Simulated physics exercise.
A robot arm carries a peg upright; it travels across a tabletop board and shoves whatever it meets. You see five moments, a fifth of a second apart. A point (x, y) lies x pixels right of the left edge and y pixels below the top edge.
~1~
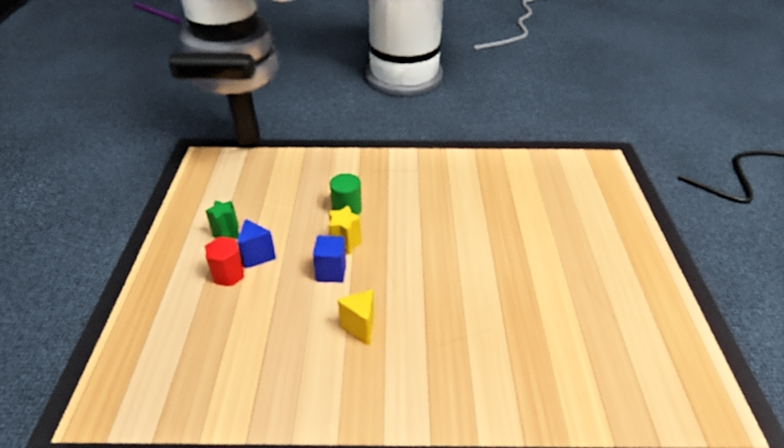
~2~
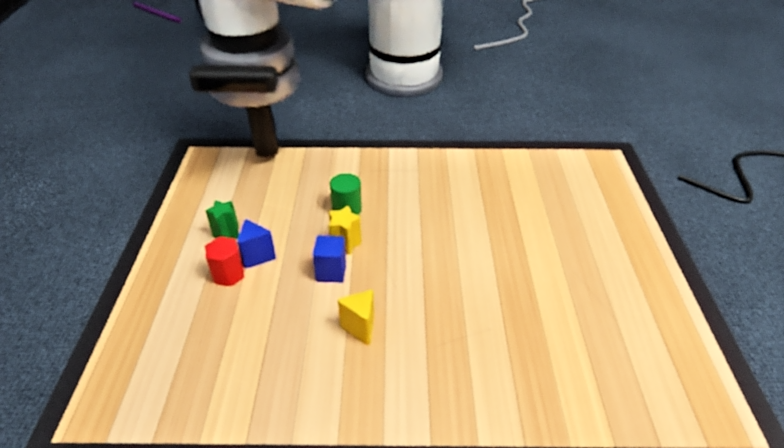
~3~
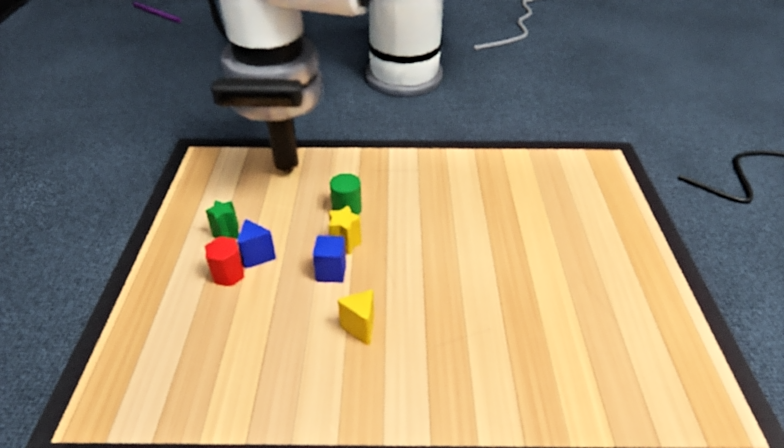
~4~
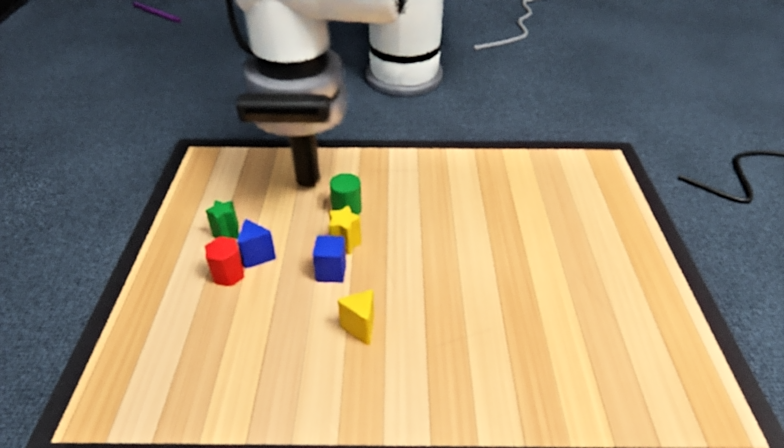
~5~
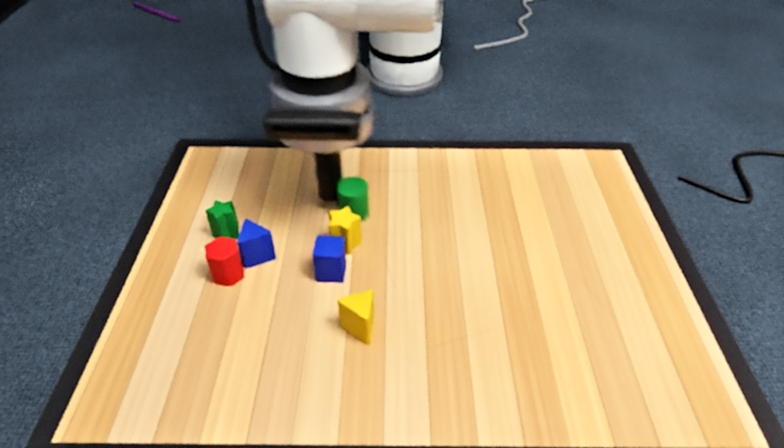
On a wooden board scattered with small colored blocks, a robot arm moved its dark peg toward the viewer and to the right, then nudged the green cylinder slightly to the right while the other blocks stayed still.
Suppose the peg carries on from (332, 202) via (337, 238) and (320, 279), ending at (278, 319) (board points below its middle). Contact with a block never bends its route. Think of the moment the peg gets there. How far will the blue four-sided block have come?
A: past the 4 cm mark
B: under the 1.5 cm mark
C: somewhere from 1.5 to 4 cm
The one that fits is A, past the 4 cm mark.
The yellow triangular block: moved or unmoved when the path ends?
That block is not shifted.
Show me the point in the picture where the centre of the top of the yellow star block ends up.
It should be at about (350, 248).
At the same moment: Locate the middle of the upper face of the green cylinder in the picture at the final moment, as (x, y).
About (365, 196).
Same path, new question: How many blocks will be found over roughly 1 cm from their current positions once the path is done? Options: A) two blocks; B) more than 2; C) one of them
Answer: B.
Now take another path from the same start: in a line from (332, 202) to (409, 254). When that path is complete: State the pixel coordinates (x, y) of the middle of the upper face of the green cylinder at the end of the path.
I'd expect the centre of its top face to be at (437, 218).
The first path, step by step. One third of the way, peg (336, 231); yellow star block (345, 228); green cylinder (365, 196).
Two thirds of the way, peg (319, 271); blue four-sided block (326, 277); yellow star block (350, 248), turned 60° anticlockwise; green cylinder (365, 196).
At the end, peg (276, 311); blue four-sided block (321, 288), turned 50° anticlockwise; yellow star block (350, 248), turned 60° anticlockwise; green cylinder (365, 196); yellow triangular block in place.
